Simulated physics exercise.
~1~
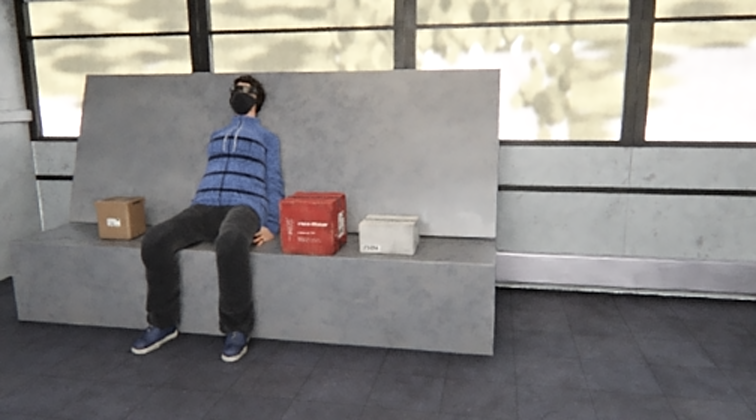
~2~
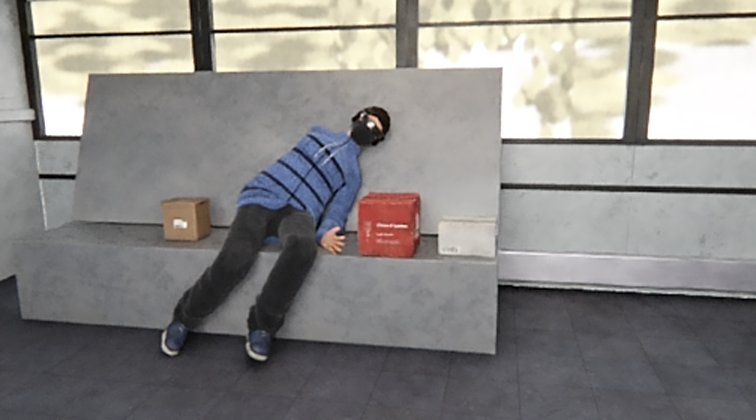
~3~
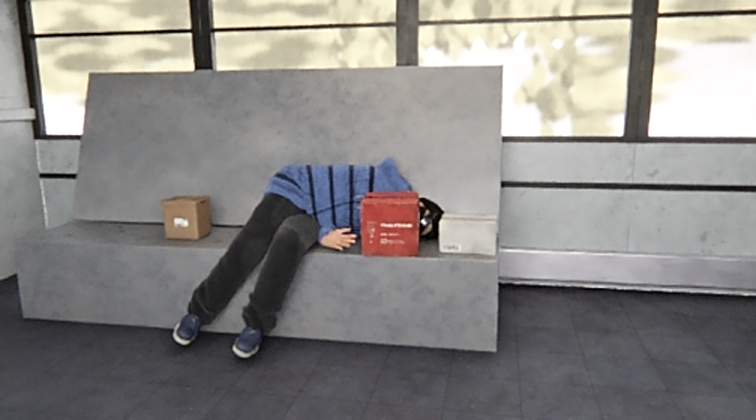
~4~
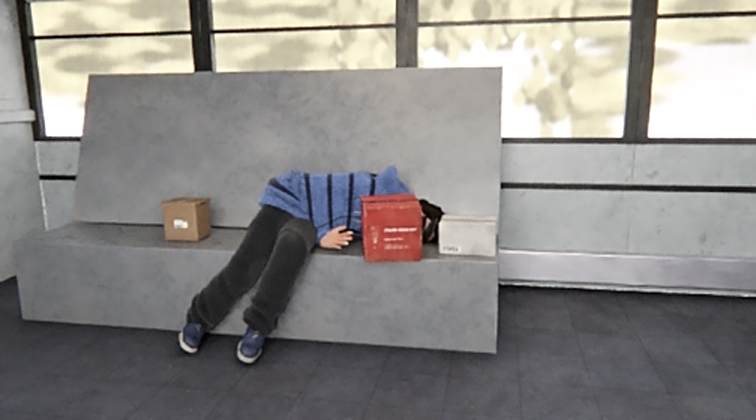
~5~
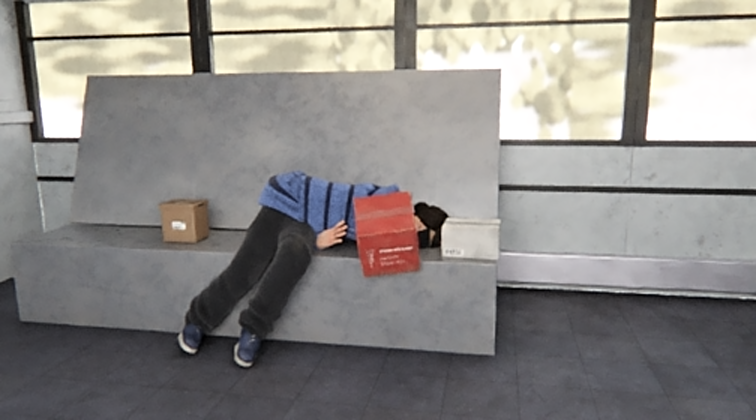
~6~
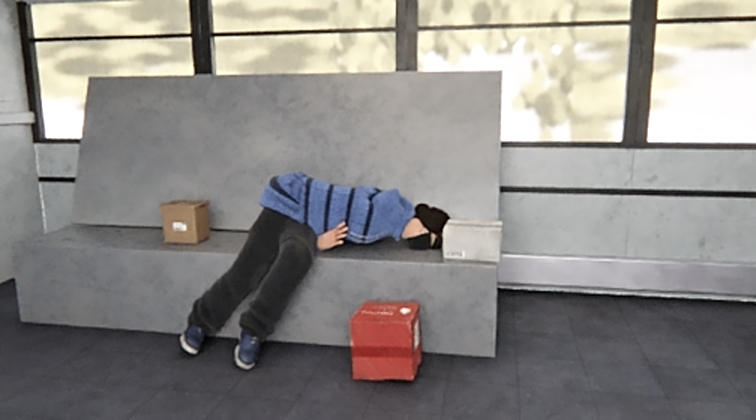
The video shows a masked person in a blue striped sweater slumping right on a gray bench as three boxes shift right. The person ends up lying sideways, and the red box tips over the front edge to the floor, while the brown and white boxes stay on the seat.
